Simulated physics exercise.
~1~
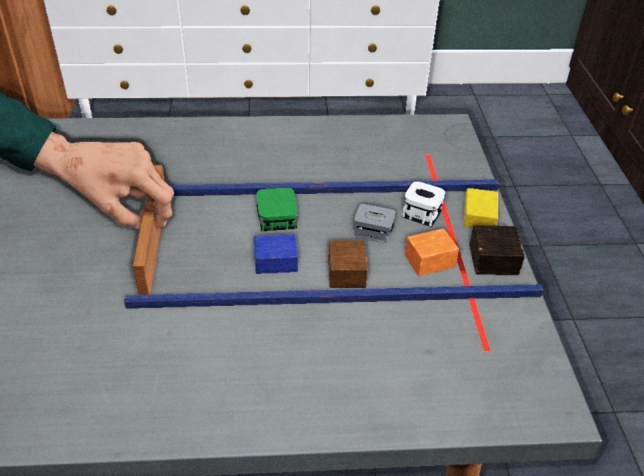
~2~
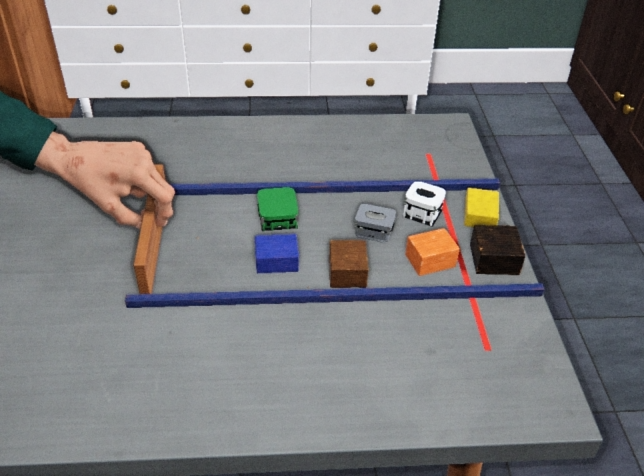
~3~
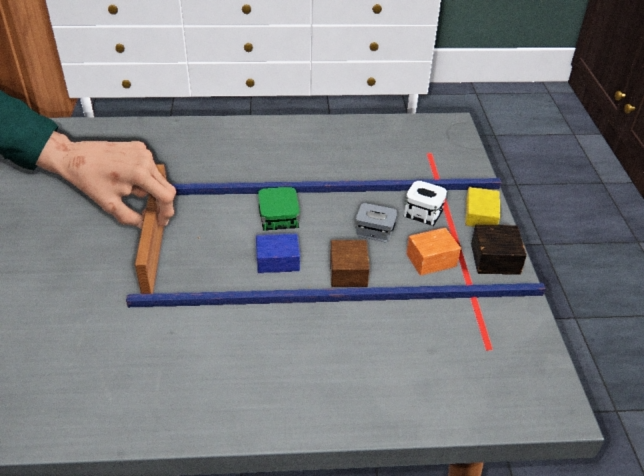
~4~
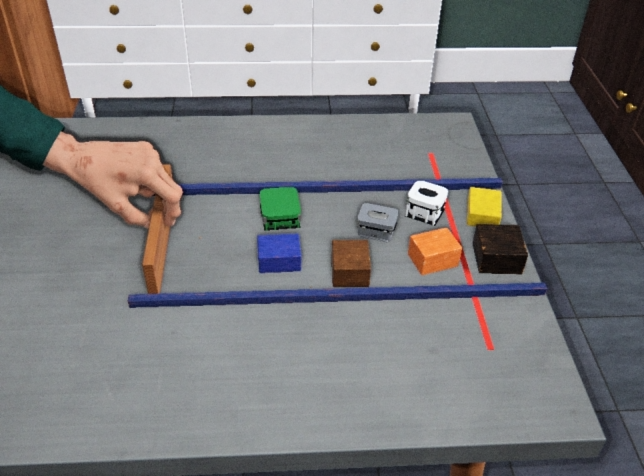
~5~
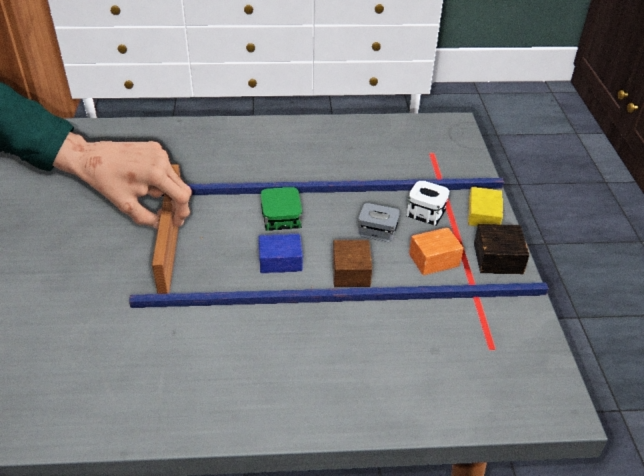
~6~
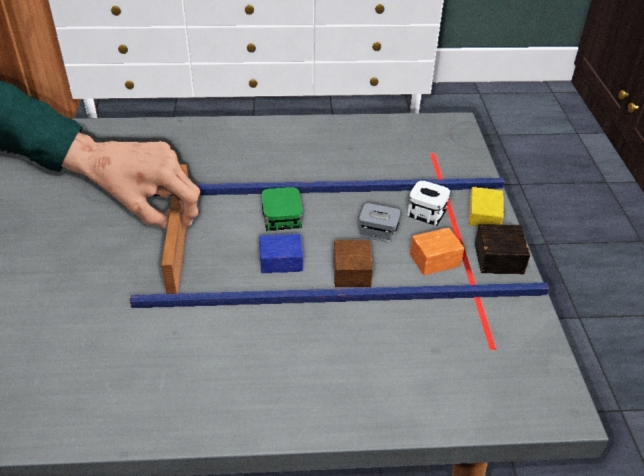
Hand sliding a wooden board slowly to the right between two blue rails, with small coloured blocks and cases sitting still.
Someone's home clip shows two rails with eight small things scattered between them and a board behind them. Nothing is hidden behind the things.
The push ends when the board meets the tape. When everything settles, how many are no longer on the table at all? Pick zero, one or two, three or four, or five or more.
Three or four are off the table.
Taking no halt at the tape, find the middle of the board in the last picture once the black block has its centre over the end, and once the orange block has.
I reckon its middle sits around (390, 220) and then around (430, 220).
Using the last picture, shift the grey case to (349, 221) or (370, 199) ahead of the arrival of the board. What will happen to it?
Grey case: Holds firm; holds firm.
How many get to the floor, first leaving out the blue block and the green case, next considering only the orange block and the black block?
1 for the first case, 1 for the second.
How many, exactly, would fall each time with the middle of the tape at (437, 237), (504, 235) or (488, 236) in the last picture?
Tallies in the order given: 2, 6, 6.
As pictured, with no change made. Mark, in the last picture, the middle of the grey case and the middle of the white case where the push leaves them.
The first comes to rest at (505, 227), and the second at (502, 196).
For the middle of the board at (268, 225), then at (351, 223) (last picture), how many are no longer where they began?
The first number is 2, the next one 5.
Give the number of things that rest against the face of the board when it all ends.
The number is 2.
Early on, none off yet; yellow block at rest near (486, 208); black block at rest near (501, 249); white case at rest near (429, 203).
A while later, none off yet; yellow block travelled a little near (498, 207); black block leaning well over near (560, 278); white case travelled about its own width near (466, 198).
Finally, the number that fall off is three or four; lost, orange block, black block and yellow block.
